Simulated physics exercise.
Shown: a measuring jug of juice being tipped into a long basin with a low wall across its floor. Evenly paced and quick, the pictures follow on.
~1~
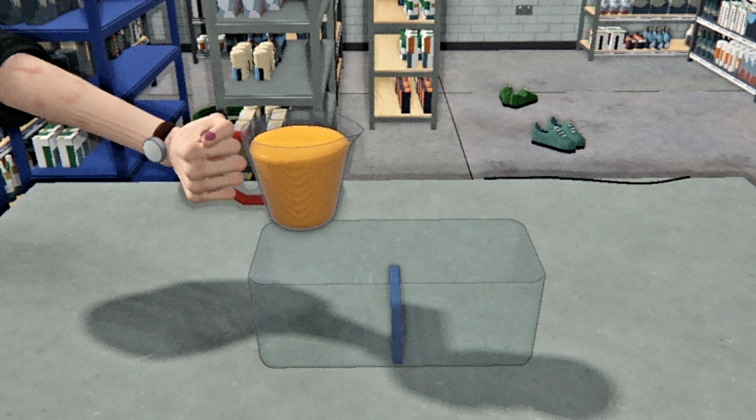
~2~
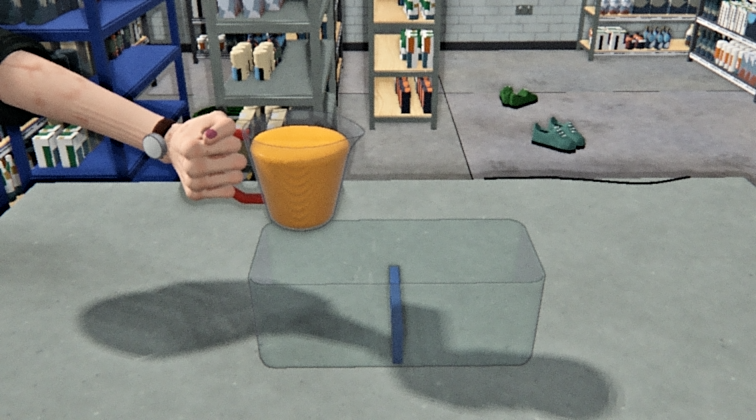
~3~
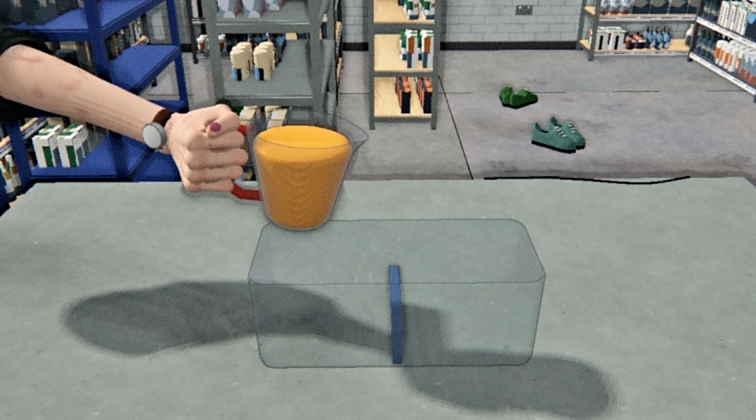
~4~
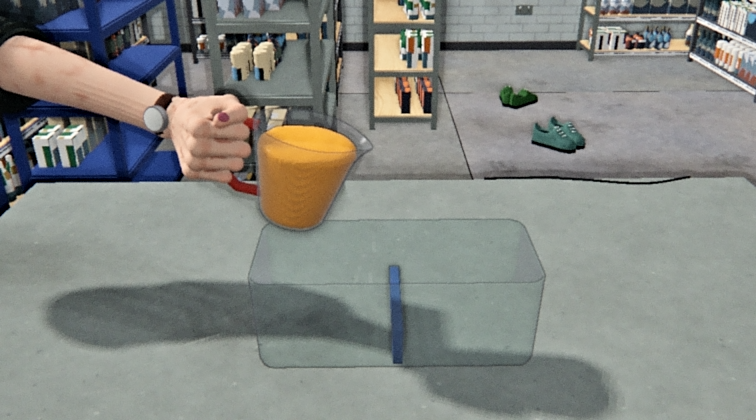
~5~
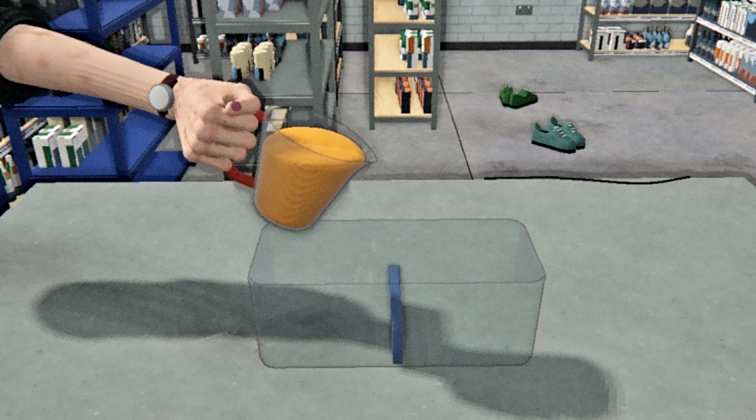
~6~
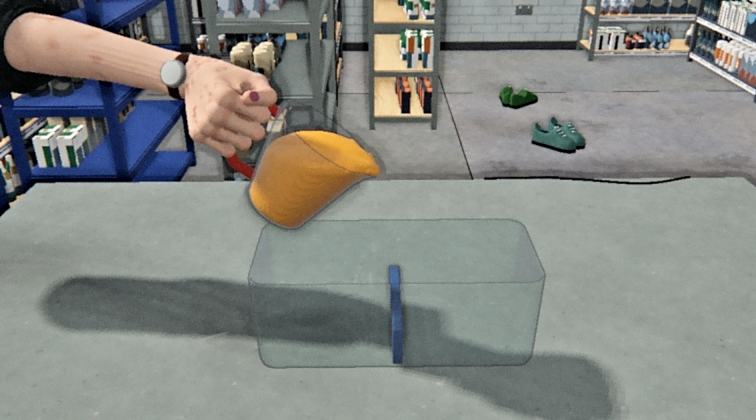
In a storeroom with shelves, a hand tilting a clear jug of orange juice rightward above a long, empty transparent basin.
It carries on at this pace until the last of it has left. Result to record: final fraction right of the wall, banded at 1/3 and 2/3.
Short answer, the right side holds a middle share of a third to two thirds.
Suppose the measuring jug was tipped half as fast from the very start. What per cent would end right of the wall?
Roughly 70 percent.
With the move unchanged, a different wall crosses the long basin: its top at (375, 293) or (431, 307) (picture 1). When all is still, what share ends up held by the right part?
First try close to 85 percent, second try close to 15 percent.
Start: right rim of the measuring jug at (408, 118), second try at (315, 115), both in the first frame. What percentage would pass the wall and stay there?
The first start gives some 90 %, the second some 10 %.
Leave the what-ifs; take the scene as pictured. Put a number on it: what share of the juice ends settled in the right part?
That works out to roughly 45 percent.
A moment on, the measuring jug is tipped right over and 34 per cent is still to pour, 13 is left of the wall and 36 right of it.
Next, the measuring jug is tipped right over and 3 per cent is still to pour, 47 is left of the wall and 43 right of it.
Then the measuring jug is tipped right over and 0 per cent is still to pour, 54 is left of the wall and 43 right of it.
Later the measuring jug is tipped right over and 0 per cent is still to pour, 54 is left of the wall and 44 right of it.
Finally, 54 per cent lies left of the wall, 44 right of it and 2 outside.
